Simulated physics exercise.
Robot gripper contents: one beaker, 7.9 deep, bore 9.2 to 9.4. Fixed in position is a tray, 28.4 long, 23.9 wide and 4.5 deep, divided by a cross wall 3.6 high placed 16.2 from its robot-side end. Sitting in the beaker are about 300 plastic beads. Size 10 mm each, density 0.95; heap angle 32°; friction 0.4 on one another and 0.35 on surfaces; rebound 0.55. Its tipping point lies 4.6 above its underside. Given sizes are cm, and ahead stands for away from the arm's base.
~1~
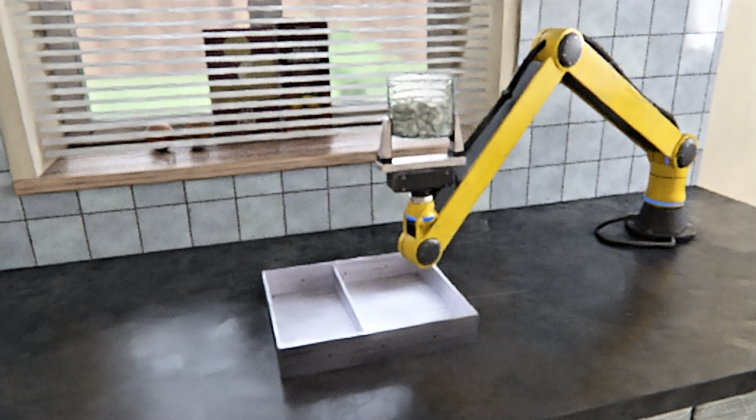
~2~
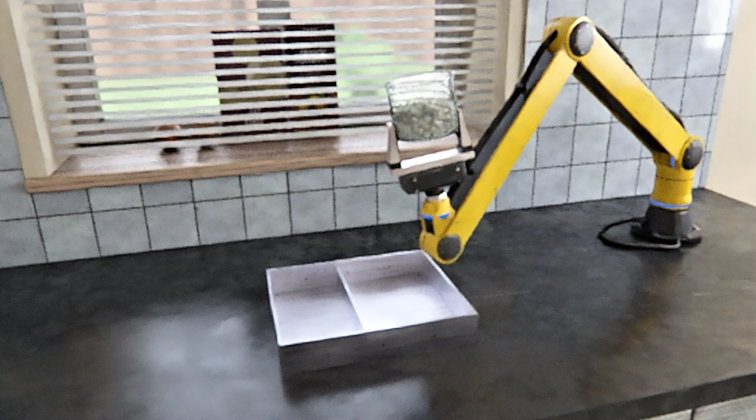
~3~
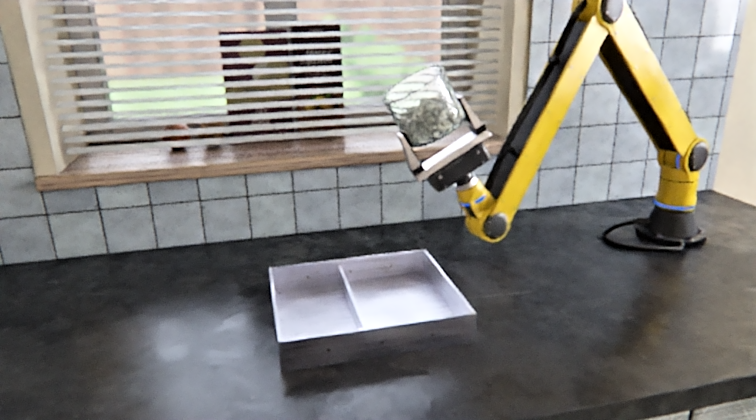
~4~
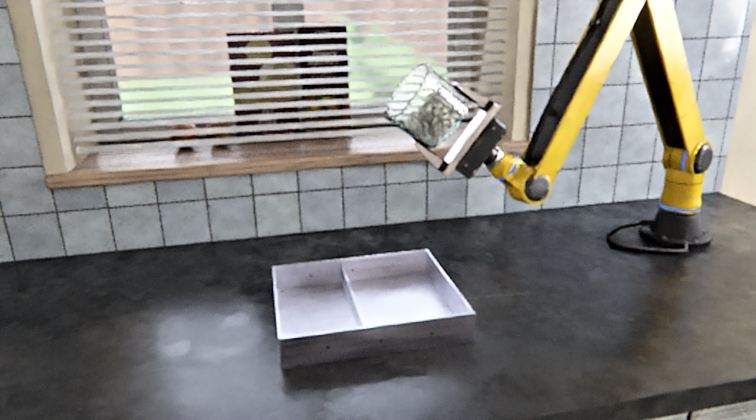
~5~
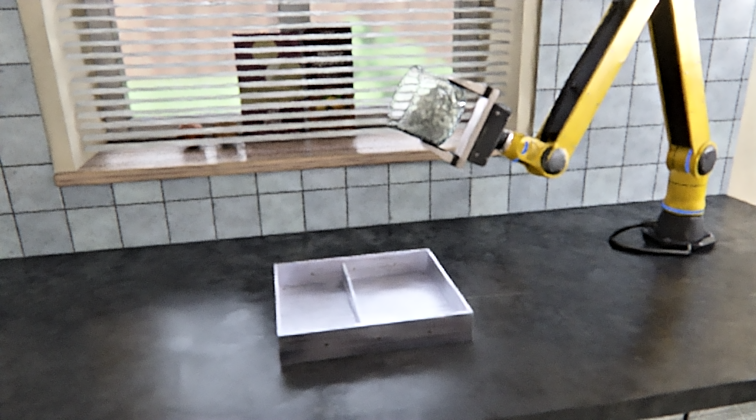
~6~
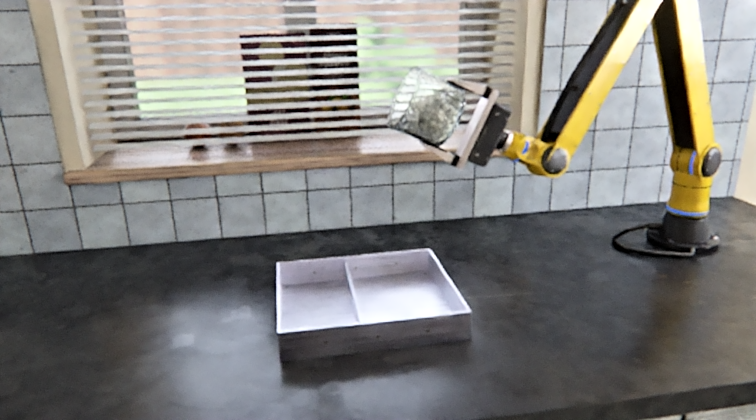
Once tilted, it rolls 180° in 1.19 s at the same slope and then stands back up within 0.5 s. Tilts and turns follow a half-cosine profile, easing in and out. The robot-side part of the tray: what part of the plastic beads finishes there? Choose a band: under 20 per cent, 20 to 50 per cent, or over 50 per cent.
Band: Under 20 per cent.
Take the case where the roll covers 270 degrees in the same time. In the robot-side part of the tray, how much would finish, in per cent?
Roughly 5 %.
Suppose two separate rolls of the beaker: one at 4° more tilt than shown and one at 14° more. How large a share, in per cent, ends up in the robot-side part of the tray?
The first try gives around 10 percent, the second around 30 percent.
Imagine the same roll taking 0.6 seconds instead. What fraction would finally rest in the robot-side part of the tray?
In that case roughly 0 percent.
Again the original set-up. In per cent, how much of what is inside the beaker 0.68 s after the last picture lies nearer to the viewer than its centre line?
Looks like around 65 per cent is in the front half.
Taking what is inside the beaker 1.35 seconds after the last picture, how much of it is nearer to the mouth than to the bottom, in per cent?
30 %.
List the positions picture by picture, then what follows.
Beaker middle at (421, 106), upright; upper third of the load around (421, 107), from x 395 to 450, top at y 100; 301 in the beaker, in the first frame.
Beaker middle at (423, 107), tipped 8°; upper third of the load around (426, 108), from x 395 to 450, top at y 100, in the second frame.
Beaker middle at (425, 107), tipped 29°; upper third of the load around (436, 105), from x 400 to 460, top at y 90, in the third frame.
Beaker middle at (427, 107), tipped 52°; upper third of the load around (441, 100), from x 405 to 460, top at y 85, in the fourth frame.
Beaker middle at (427, 107), tipped 64°; upper third of the load around (440, 99), from x 400 to 460, top at y 85, in the fifth frame.
Beaker middle at (427, 108), tipped 65°; upper third of the load around (439, 102), from x 400 to 460, top at y 90; 301 in the beaker, in the sixth frame.
Then, 0.68 s after the last picture, tipped 65°, highest piece 37 above the table; 301 in the beaker.
Then, 1.35 s after the last picture, tipped 50°, highest piece 35 above the table; 290 in the beaker, 6 in the robot-side part, 2 in the far-side part, 3 in flight or on a rim.
Then, 1.89 s after the last picture, upright, highest piece 37 above the table; 289 in the beaker, 8 in the robot-side part, 4 in the far-side part.
Then, 2.59 s after the last picture, upright, highest piece 37 above the table; 289 in the beaker, 8 in the robot-side part, 4 in the far-side part.
Final count, 289 in the beaker, 8 in the robot-side part, 4 in the far-side part. That is 3 % in the robot-side part of the tray.
